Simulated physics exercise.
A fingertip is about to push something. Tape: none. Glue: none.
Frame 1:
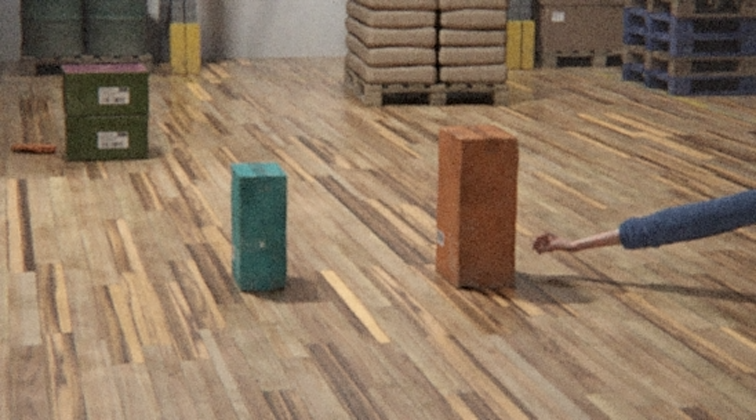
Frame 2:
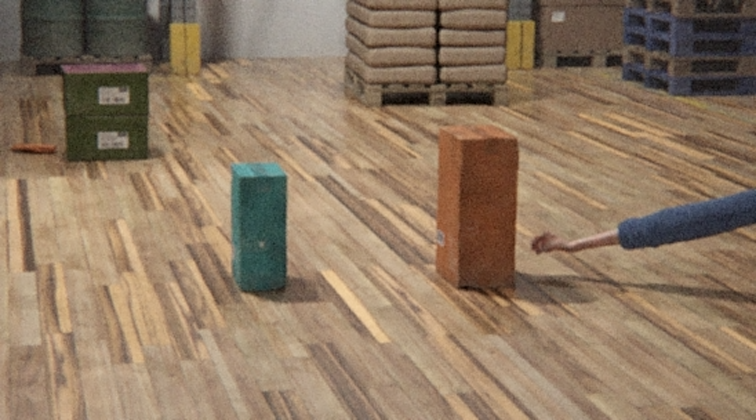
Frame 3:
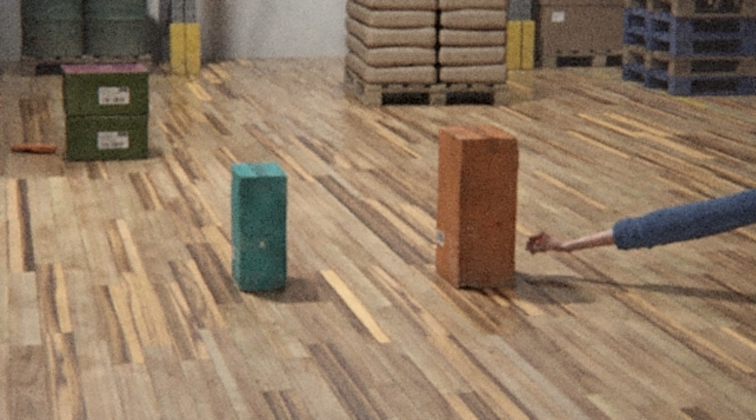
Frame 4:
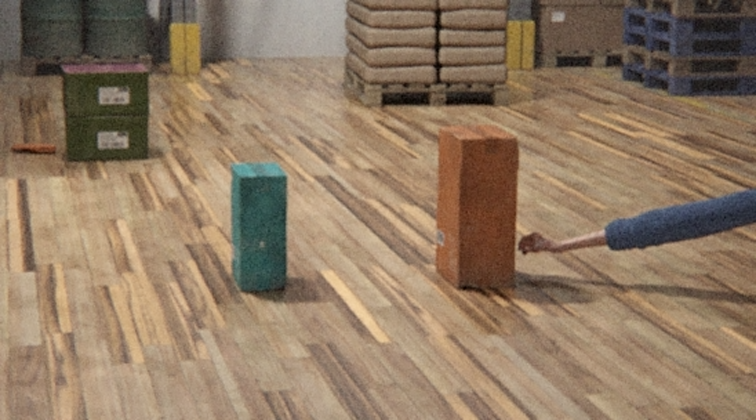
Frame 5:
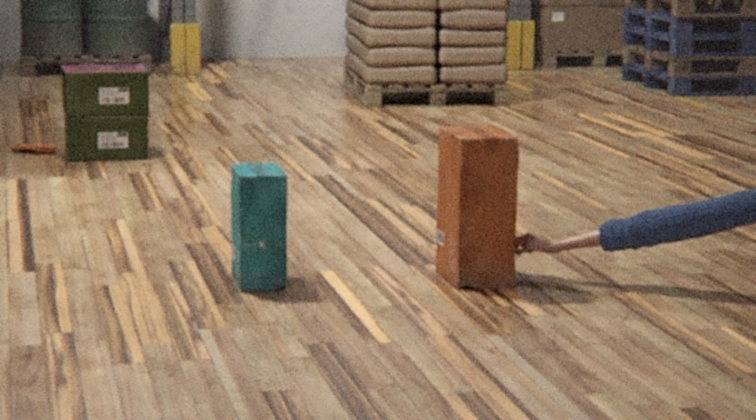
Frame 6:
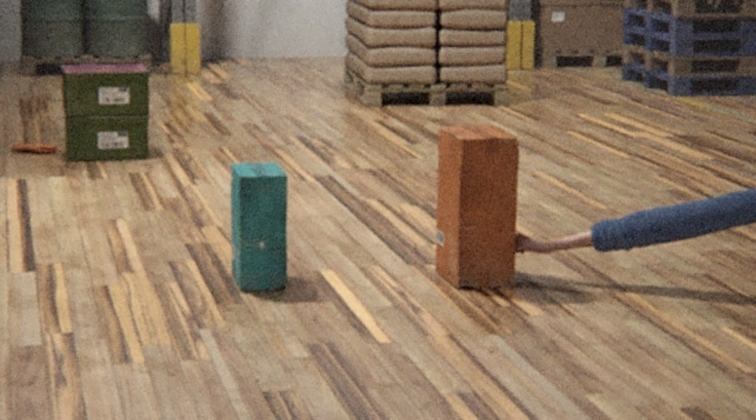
The clip opens on a teal block and a taller orange box standing apart on a wooden warehouse floor, with a blue-sleeved arm at the right. The hand moves slowly left across the small gap until it meets the orange box's right side, while both upright objects stay in place.
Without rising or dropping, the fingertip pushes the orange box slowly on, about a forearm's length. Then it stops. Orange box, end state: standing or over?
It is not bowled over.
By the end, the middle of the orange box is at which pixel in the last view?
It finishes at around (388, 209).
Then, 0.40 s after the last picture, orange box slid a little near (445, 207).
Then, 0.80 s after the last picture, orange box slid about its own width near (411, 208).
At rest, moved from the start, orange box. Seen from the same camera at the end, orange box near (388, 209).
